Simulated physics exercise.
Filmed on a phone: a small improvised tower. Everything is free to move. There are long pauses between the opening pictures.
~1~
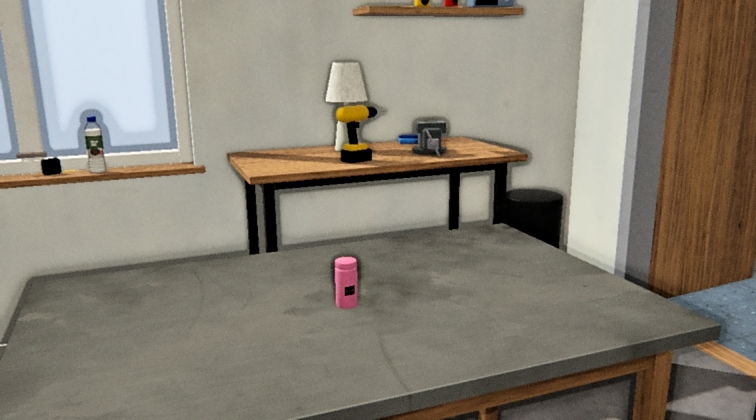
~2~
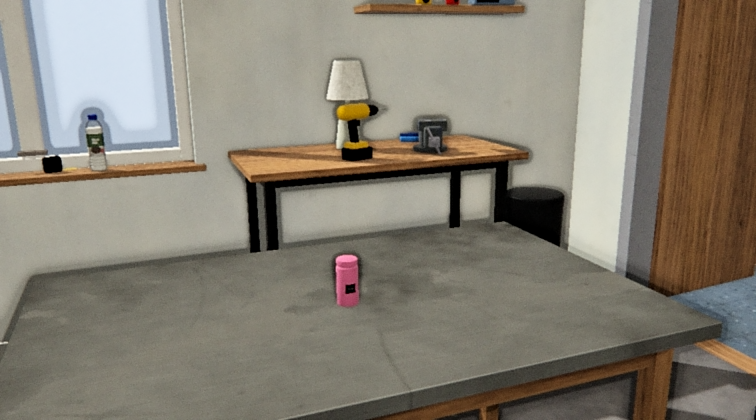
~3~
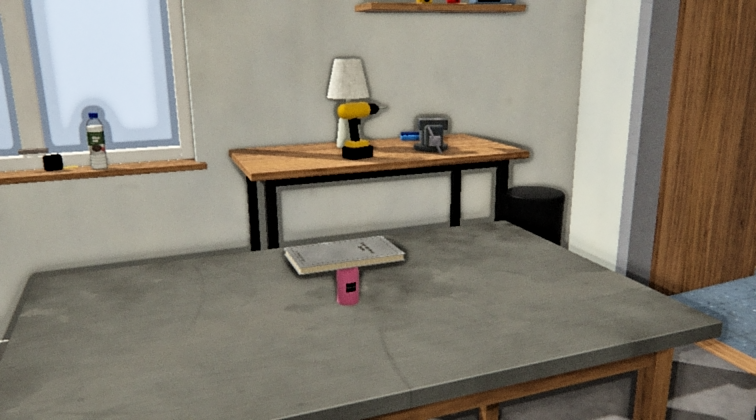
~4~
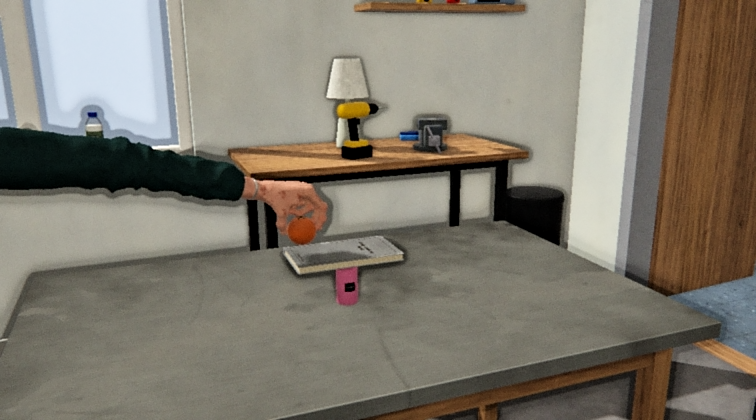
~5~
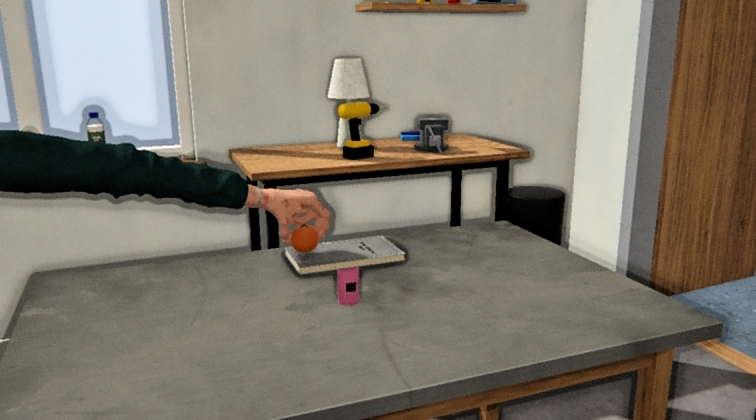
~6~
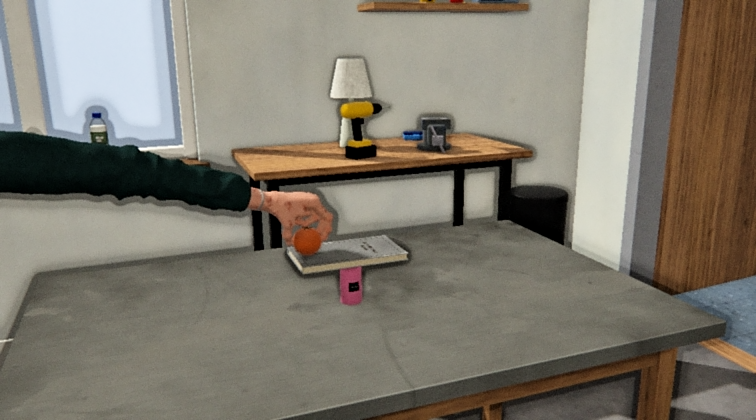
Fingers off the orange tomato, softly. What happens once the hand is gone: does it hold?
In the end the stack loses its balance.
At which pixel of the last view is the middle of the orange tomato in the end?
At about (293, 296).
Then, 0.50 s after the last picture, orange tomato now fallen; grey book tipped 63° from how it was.
Then, 0.90 s after the last picture, grey book now fallen; pink shaker tipped 74° from how it was.
By the end, fallen, grey book and orange tomato; tipped over in the stack, pink shaker. Seen from the same camera at the end, orange tomato near (293, 296). The stack comes apart.
